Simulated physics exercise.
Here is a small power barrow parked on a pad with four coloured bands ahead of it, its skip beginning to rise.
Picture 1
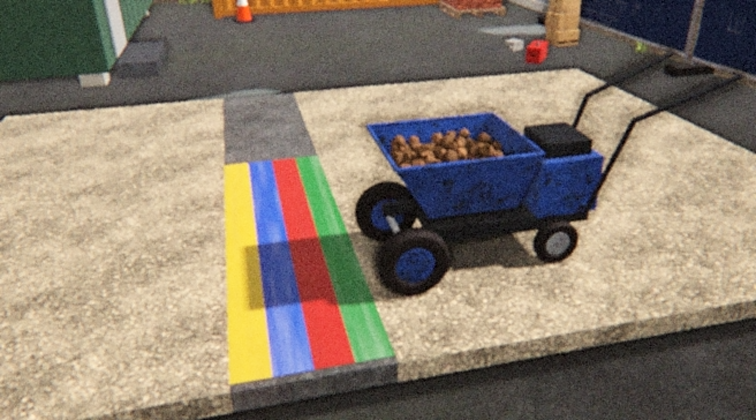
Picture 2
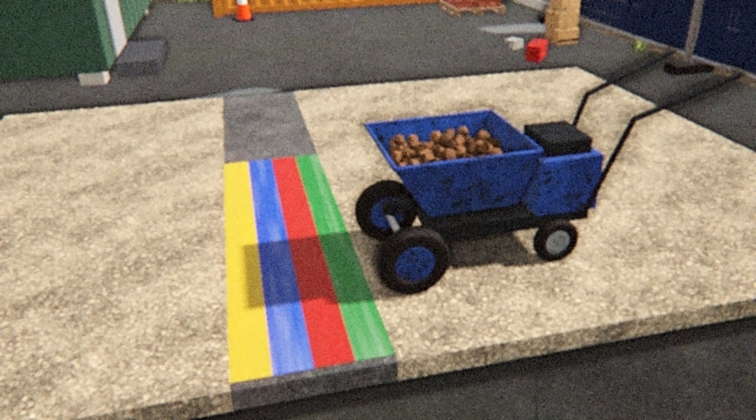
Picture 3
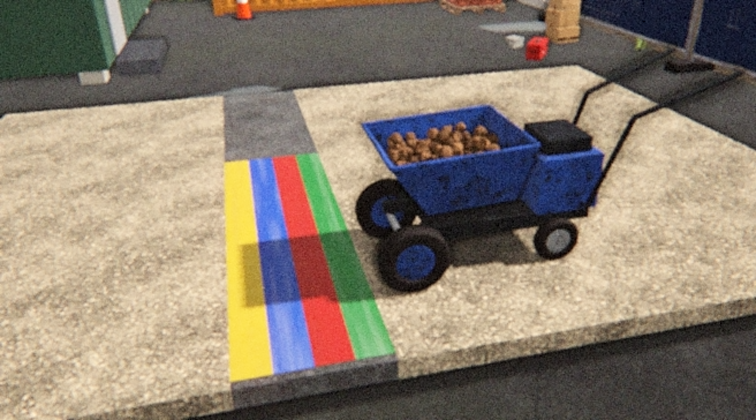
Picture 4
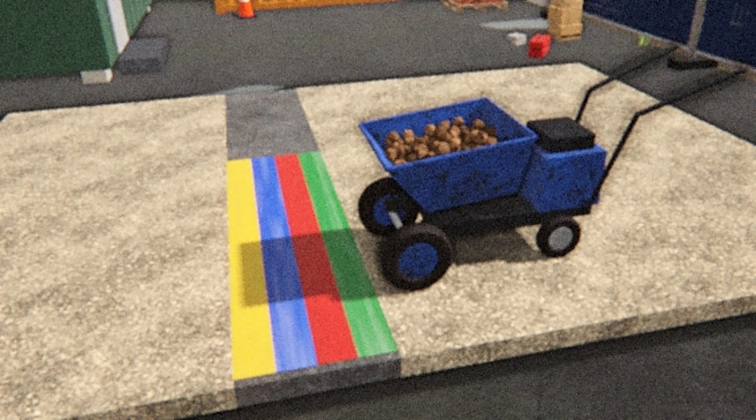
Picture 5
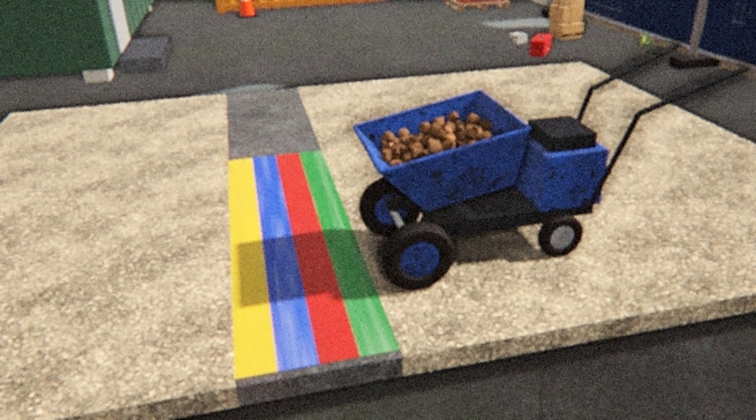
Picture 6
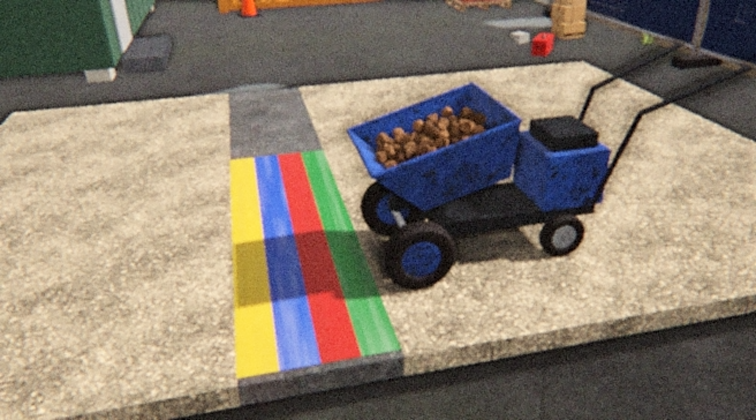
The blue skip of a small wheeled barrow, heaped with brown clods, starts level and gradually tilts, its rear rising and its front lip dipping slightly leftward. The barrow's wheels stay put on a pale, gritty pad, right of yellow, blue, red and green bands, with black handles behind. Seen from slightly above in a paved yard with a green structure at upper left, the view shifts very slightly.
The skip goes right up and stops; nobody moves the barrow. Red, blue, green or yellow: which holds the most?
Most lies over the blue band.
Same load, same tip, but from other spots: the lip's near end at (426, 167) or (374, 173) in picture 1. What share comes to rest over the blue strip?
First some 30, then 30 per cent.
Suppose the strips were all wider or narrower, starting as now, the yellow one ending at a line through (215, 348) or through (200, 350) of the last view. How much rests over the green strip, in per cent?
In turn 0 and 0 in a hundred.
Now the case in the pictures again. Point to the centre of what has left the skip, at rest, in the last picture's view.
Close to (276, 270).
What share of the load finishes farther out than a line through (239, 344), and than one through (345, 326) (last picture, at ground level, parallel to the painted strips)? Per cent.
Roughly 20 per cent, and 90 per cent.
Just after the last frame, skip tipped steeply; every one in the skip.
A moment on, skip tipped steeply; almost all in the skip; just a few over the red strip; just a few over the blue strip; just a few over the yellow strip; just a few falling.
Further on, skip tipped right over; roughly a third in the skip; just a few over the red strip; roughly a third over the blue strip; roughly a quarter over the yellow strip; about a tenth off the paint.
When it is over, skip tipped right over; just a few in the skip; just a few over the green strip; roughly a quarter over the red strip; roughly a third over the blue strip; roughly a quarter over the yellow strip; roughly a quarter off the paint.
